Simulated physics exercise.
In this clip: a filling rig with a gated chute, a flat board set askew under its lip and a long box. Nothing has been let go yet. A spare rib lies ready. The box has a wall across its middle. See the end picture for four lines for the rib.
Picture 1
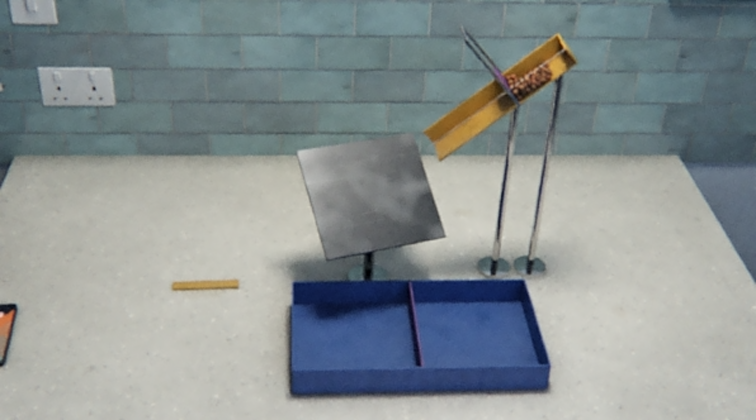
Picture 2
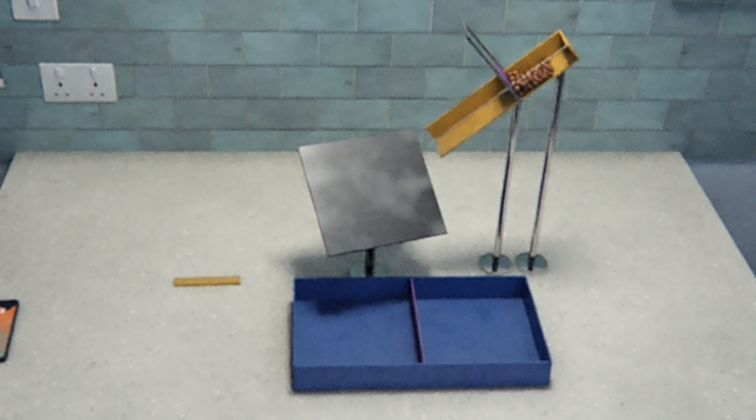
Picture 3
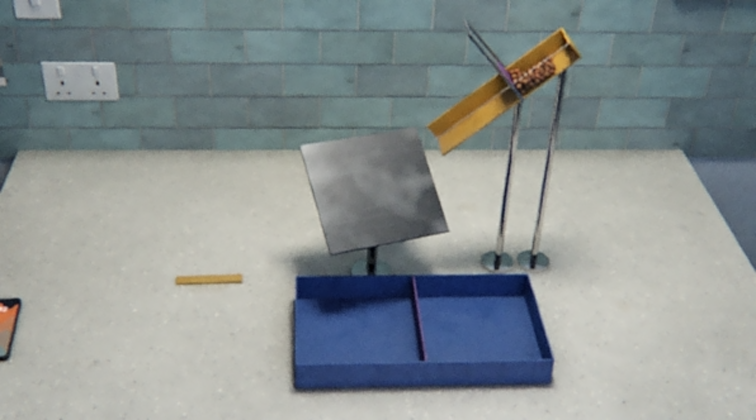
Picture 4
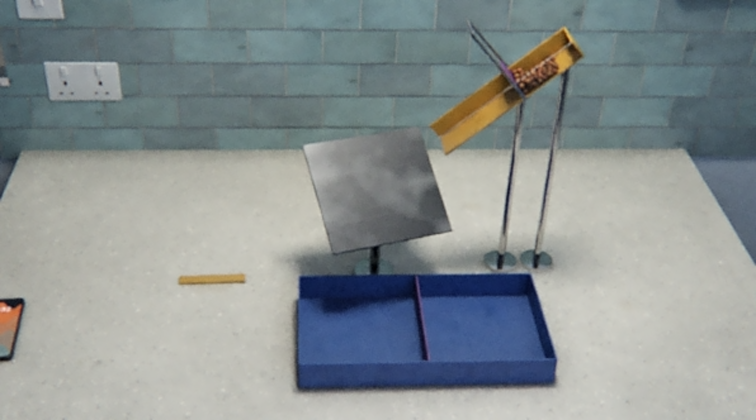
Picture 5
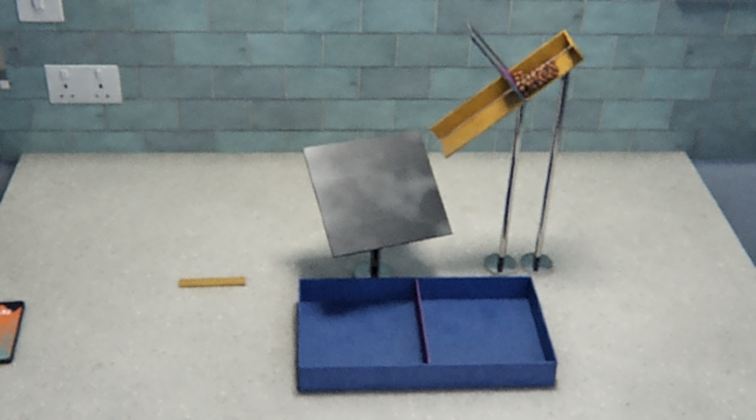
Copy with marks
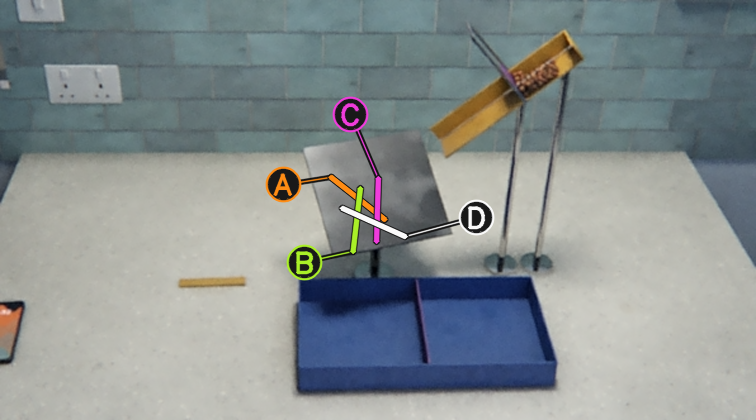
At first, reddish-brown balls sit behind a closed gate in a sloping yellow chute, above a tilted grey board and a blue box with a dividing wall. The view shifts very slightly, while the balls, gate, board, box and small yellow strip at left all stay in place.
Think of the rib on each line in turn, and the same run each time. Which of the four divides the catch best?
A is best.
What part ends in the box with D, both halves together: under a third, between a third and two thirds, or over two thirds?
Line D gives over two thirds.
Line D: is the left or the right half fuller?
More lands on the right.
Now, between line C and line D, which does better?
C.
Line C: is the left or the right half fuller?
Left.
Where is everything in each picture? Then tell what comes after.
The first frame shows load behind the gate at (523, 82), cereal balls; lip of the chute at (437, 153), sloping fairly steeply.
The second frame shows middle of the board at (373, 190), tilted fairly steeply; middle of its low edge at (389, 245); of its high edge at (357, 138).
The third frame shows front corners of the box at (297, 364) and (554, 360); front end of its middle wall at (427, 362); gate still shut at (504, 72).
The fourth frame shows middle of the load at (529, 76); lip at (443, 147).
The fifth frame shows middle of the load at (529, 79); lip at (444, 150).
On the marked copy, line A from (331, 177) to (384, 219); line B from (360, 188) to (353, 251); line C from (378, 178) to (376, 241); line D from (342, 208) to (405, 236).
With A, of what is caught, about half in the left half, about half in the right.
With B, of what is caught, most in the left half, about a quarter in the right.
With C, of what is caught, most in the left half, about a quarter in the right.
With D, of what is caught, a stray few in the left half, nearly all in the right.
